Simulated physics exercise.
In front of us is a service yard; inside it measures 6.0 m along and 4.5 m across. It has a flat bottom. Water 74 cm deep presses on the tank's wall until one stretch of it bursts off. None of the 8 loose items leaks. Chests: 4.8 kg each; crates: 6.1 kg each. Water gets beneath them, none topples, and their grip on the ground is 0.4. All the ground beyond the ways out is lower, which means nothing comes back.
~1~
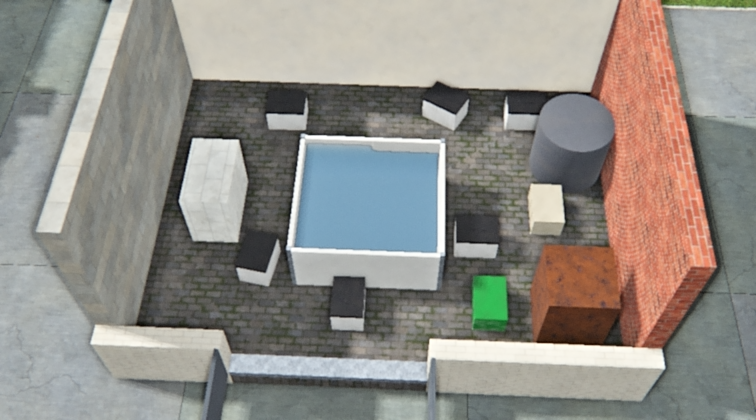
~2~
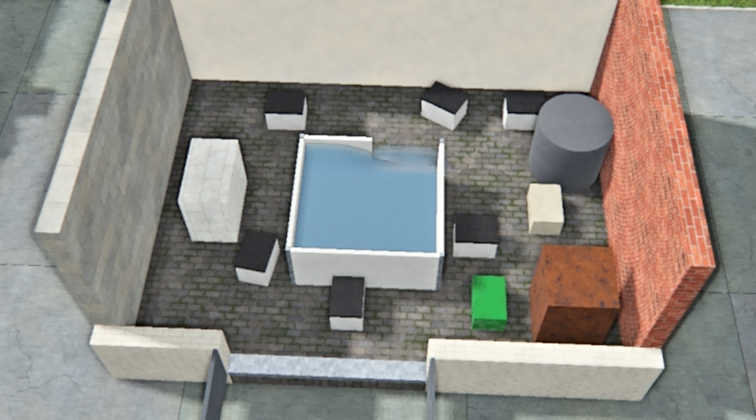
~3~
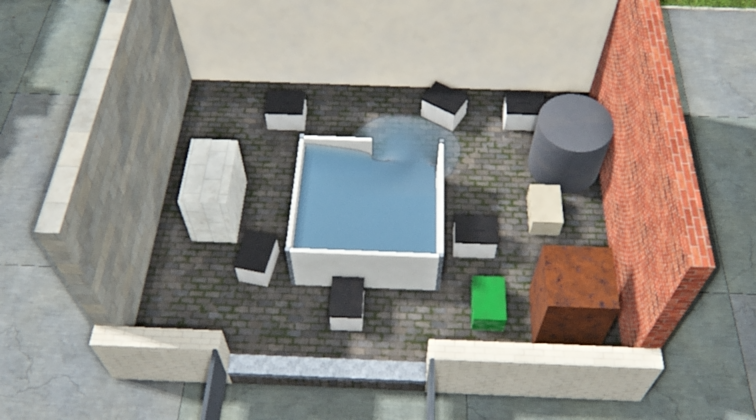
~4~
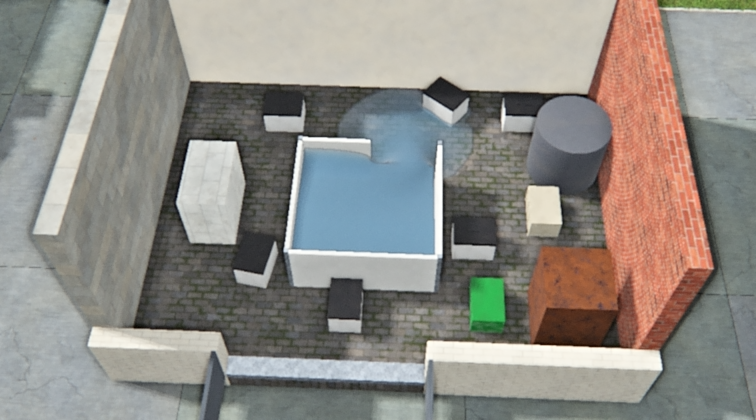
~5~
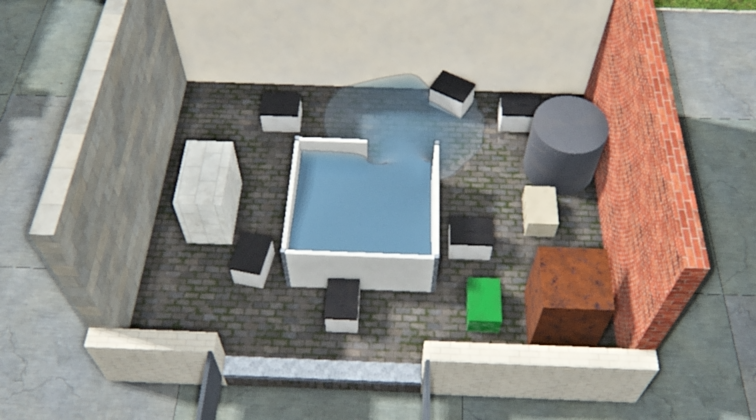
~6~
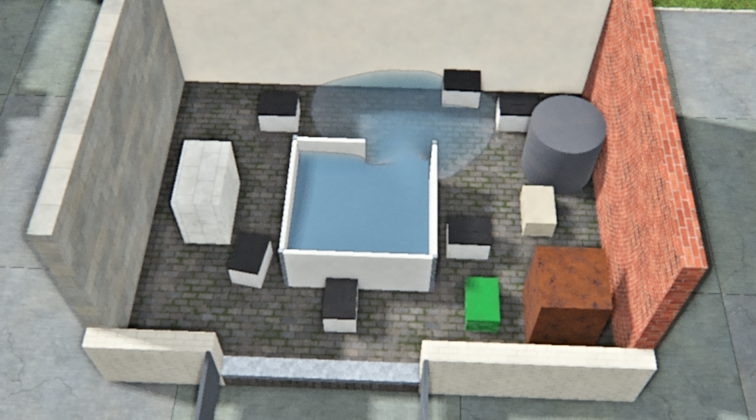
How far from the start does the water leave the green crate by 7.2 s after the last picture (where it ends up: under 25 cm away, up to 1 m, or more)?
Observation: Green crate moves only moderately.
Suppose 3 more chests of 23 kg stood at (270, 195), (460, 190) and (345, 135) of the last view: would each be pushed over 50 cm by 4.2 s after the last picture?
Order as asked - not as far, farther, not as far.
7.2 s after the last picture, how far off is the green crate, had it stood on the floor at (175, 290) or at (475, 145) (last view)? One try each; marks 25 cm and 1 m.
Run one, it gets swept far; run two, it gets swept far.
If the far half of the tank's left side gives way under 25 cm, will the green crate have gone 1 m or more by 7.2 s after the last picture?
What happens next is that the green crate does not really budge.
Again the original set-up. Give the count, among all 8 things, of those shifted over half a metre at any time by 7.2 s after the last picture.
7 of them.
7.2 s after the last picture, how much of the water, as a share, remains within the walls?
Around 96 % of the water.
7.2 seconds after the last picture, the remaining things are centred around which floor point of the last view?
They average out to somewhere around (387, 299).
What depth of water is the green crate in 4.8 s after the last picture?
Roughly 14 cm at that moment.
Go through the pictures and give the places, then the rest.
The green crate at (491, 297), on the bottom; 3.0 m2 under water; 0 of 8 have shifted, in the first picture.
The green crate at (490, 297), on the bottom; water covers 3.5 m2; 0 of 8 have shifted, in the second picture.
The green crate at (489, 298) rests on the ground; water covers 4.4 m2; 0 of 8 have shifted, in the third picture.
The green crate at (488, 299), on the bottom; water covers 5.3 m2; 1 of 8 have shifted, in the fourth picture.
The green crate at (485, 299) rests on the ground; 6.2 m2 under water; 1 of 8 have shifted, in the fifth picture.
The green crate at (483, 299) rests on the ground; water covers 6.7 m2; 1 of 8 have shifted, in the sixth picture.
Then, 0.9 s after the last picture the green crate is near (483, 299), 0.0 m from its start, aground; 0 of 8 are out; 1 afloat.
Then, 2.8 s after the last picture the green crate is near (483, 299), 0.0 m from its start, aground; 0 of 8 are out; 2 afloat.
Then, 4.8 s after the last picture the green crate is near (504, 328), 0.5 m from its start, afloat; 0 of 8 are out; 5 afloat.
Then, 7.2 s after the last picture the green crate is near (500, 326), 0.4 m from its start, afloat; 0 of 8 are out; 8 afloat.
